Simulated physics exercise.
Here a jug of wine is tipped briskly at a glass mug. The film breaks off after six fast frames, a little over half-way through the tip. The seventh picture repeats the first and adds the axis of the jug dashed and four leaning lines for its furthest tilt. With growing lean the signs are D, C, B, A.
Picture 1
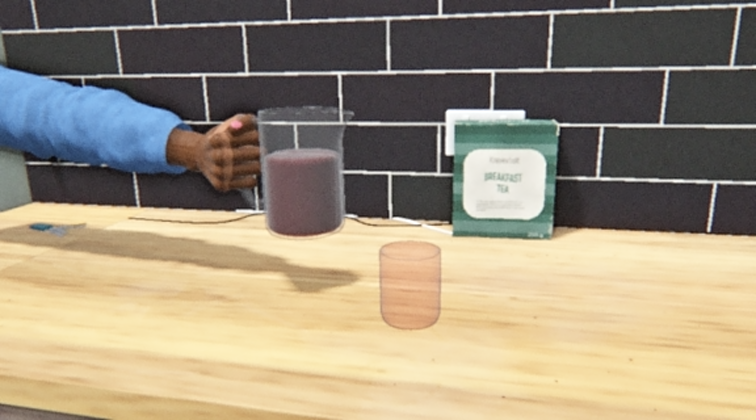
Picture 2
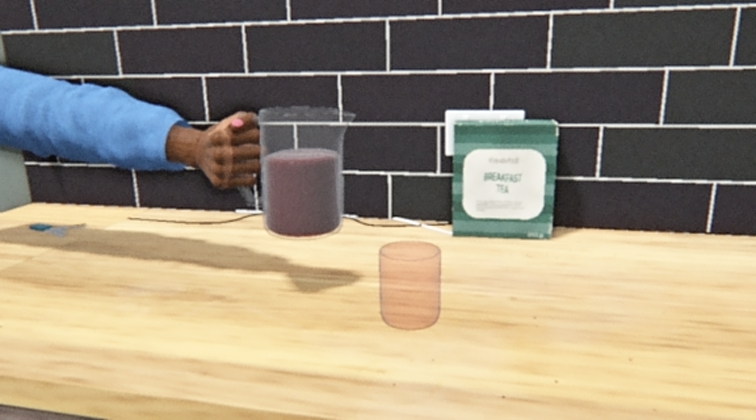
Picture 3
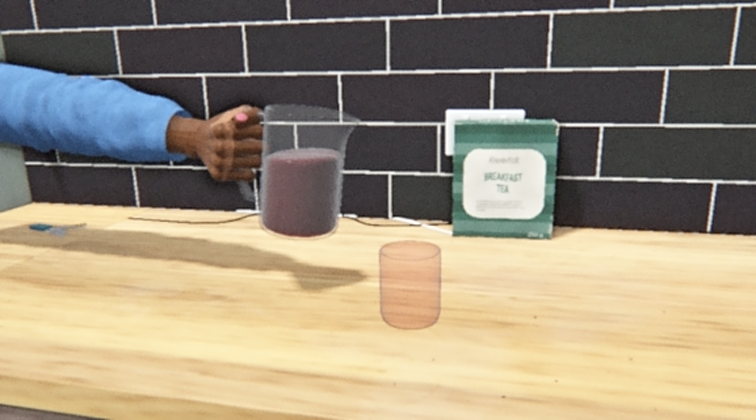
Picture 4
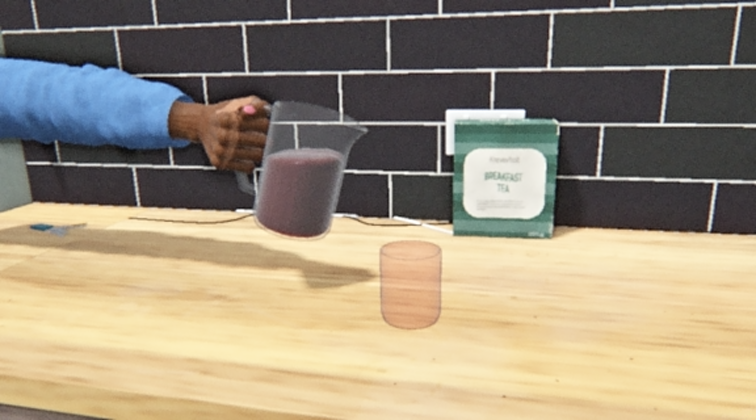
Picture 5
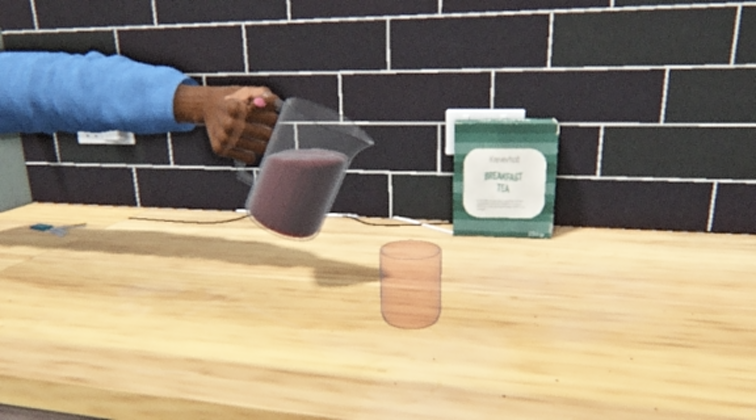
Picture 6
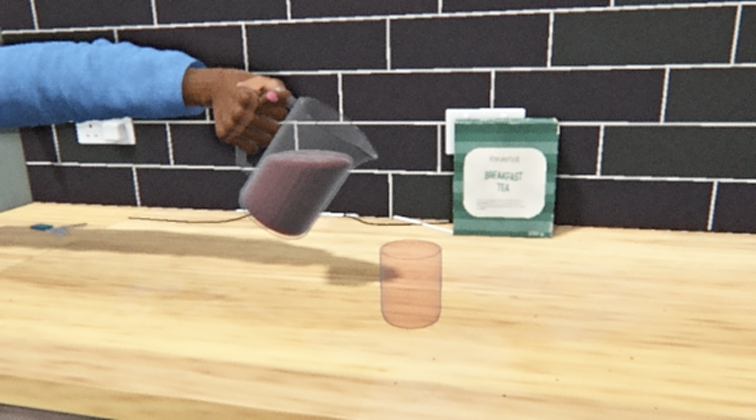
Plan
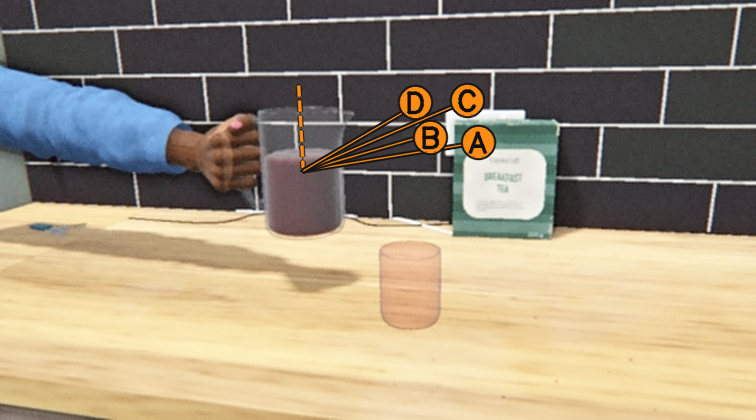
At the start, a hand at the end of a blue sleeve holds a clear jug of dark wine upright, left of an empty pinkish glass mug on a wooden counter. The hand then rises slightly and tilts the jug steadily rightward, the wine shifting toward the spout but staying inside.
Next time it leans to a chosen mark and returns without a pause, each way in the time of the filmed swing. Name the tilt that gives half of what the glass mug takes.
C beats the others.
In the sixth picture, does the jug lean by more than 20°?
Yes.
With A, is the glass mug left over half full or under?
Over half.
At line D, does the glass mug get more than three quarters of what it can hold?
No, it does not.
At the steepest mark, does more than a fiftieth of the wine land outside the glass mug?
Yes.
In orange, A at (462, 145); B at (412, 139); C at (451, 107); D at (401, 113).
With A, the glass mug ends with about 84 % of what it can hold; 10 % of the wine is spilt.
With B, the glass mug ends with about 74 % of what it can hold.
With C, the glass mug ends with about 49 % of what it can hold.
With D, the glass mug ends with about 28 % of what it can hold.
